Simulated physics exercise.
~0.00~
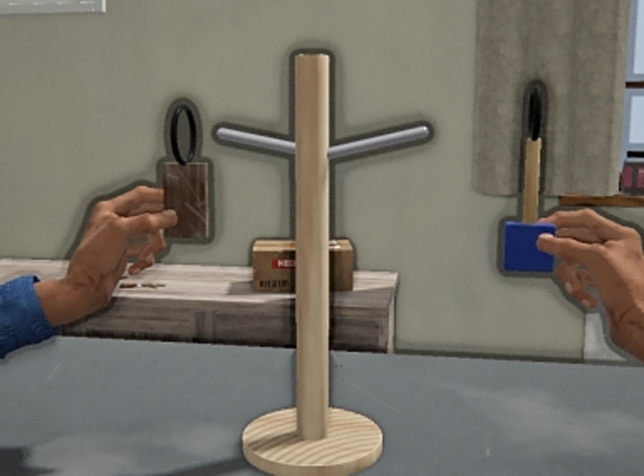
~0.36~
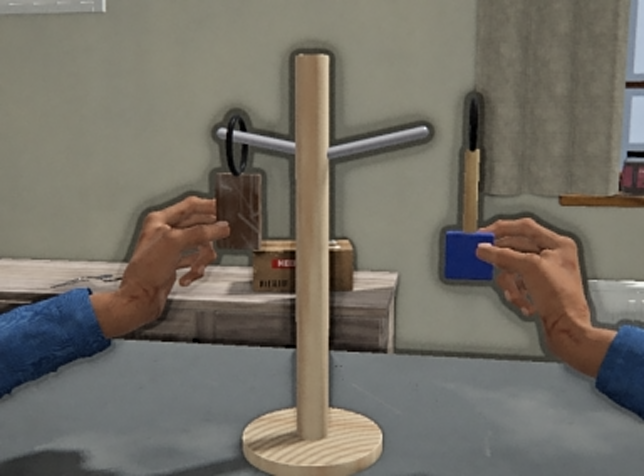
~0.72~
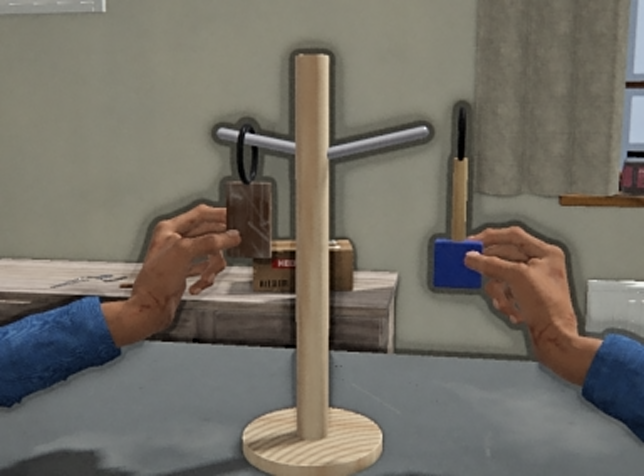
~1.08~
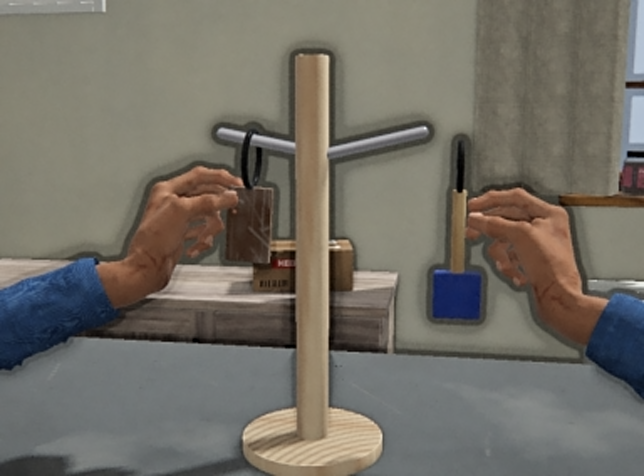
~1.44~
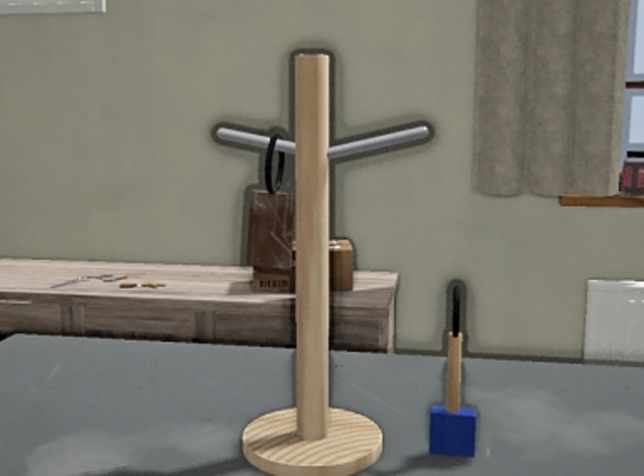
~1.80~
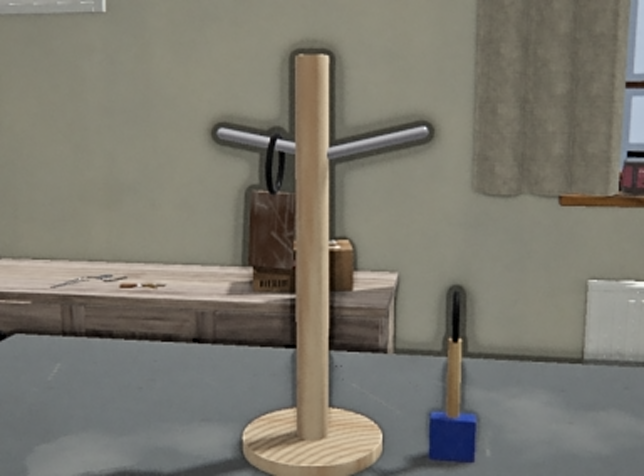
In a room, hands moving a ringed brown tag onto a peg and releasing a blue brush, which drops to the table.
